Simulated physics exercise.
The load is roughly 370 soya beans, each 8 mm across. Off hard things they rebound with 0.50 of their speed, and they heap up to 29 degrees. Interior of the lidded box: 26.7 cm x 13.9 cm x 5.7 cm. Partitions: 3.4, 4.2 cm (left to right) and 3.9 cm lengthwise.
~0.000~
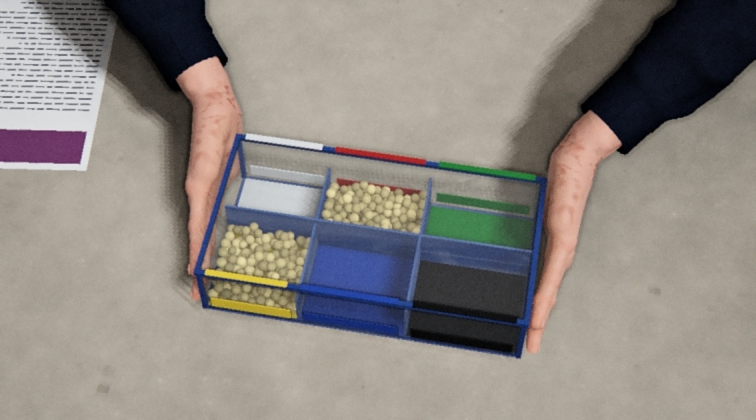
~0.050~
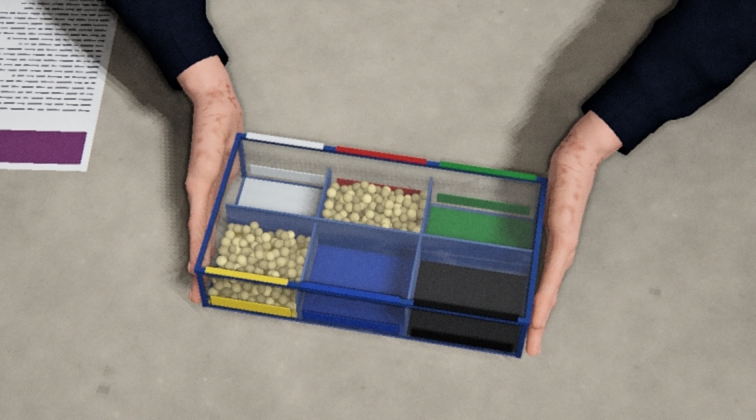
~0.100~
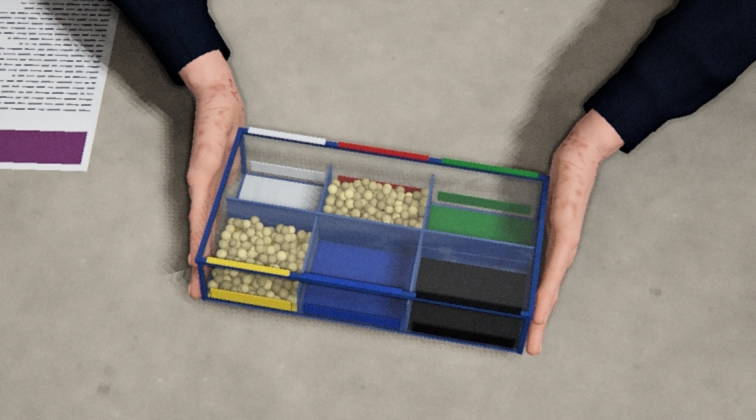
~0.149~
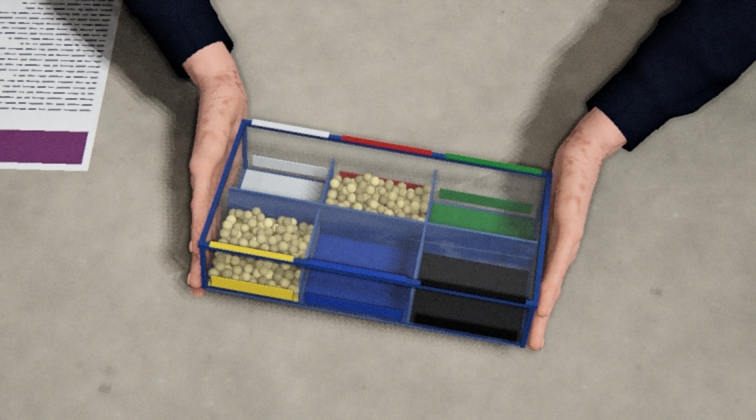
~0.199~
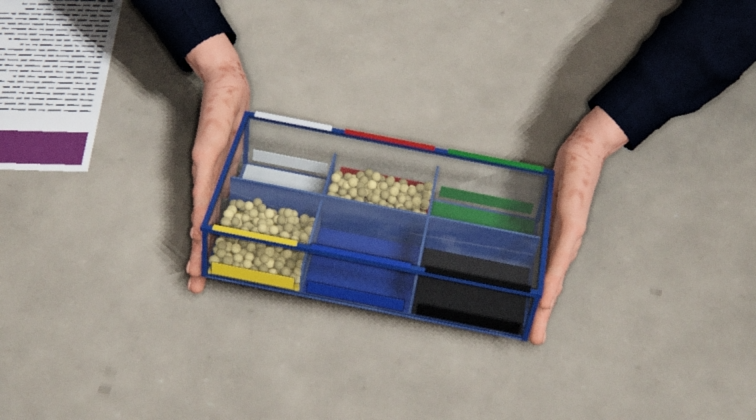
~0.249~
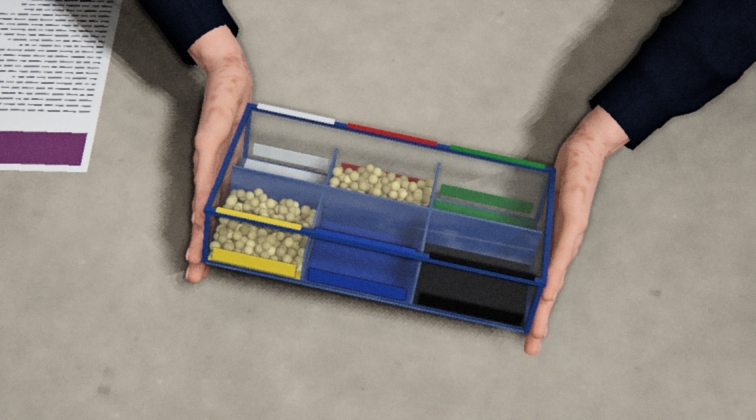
A clear lidded box with coloured compartments, two of them filled with small pale beans, was held between two hands, which gradually tilted it so the front side came more into view.
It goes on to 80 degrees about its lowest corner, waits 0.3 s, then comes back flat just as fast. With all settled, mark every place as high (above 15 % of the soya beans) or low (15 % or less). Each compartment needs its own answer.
Red: High; blue: Low; green: Low; yellow: High; white: Low; black: Low.
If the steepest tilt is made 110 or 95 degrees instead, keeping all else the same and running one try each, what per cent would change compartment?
Around 40 and 35 in a hundred, respectively.
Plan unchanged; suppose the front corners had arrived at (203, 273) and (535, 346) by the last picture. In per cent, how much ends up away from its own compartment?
Something like 30 in a hundred.
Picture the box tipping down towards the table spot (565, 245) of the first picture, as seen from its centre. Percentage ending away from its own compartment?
About 35 per cent.
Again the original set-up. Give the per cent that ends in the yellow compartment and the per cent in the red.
Yellow: 30; red: 60.
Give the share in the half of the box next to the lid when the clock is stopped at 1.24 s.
Roughly 30 per cent.
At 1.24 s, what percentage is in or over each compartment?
In per cent: Red 55, blue 0, green 0, yellow 40, white 5, black 0.
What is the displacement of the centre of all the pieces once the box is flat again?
Measured shift: Some 2.5 cm.
Then, at 1.24 s, tilt 80 degrees; red 55 %, yellow 40 %, white 5 %.
Then, at 1.90 s, tilt 41 degrees; red 60 %, yellow 30 %, white 5 %.
After 2.60 s, tilt 0 degrees; red 60 %, yellow 30 %, white 10 %.
By 3.3 s all is still; red 60 %, blue 0 %, green 0 %, yellow 30 %, white 10 %, black 0 %.
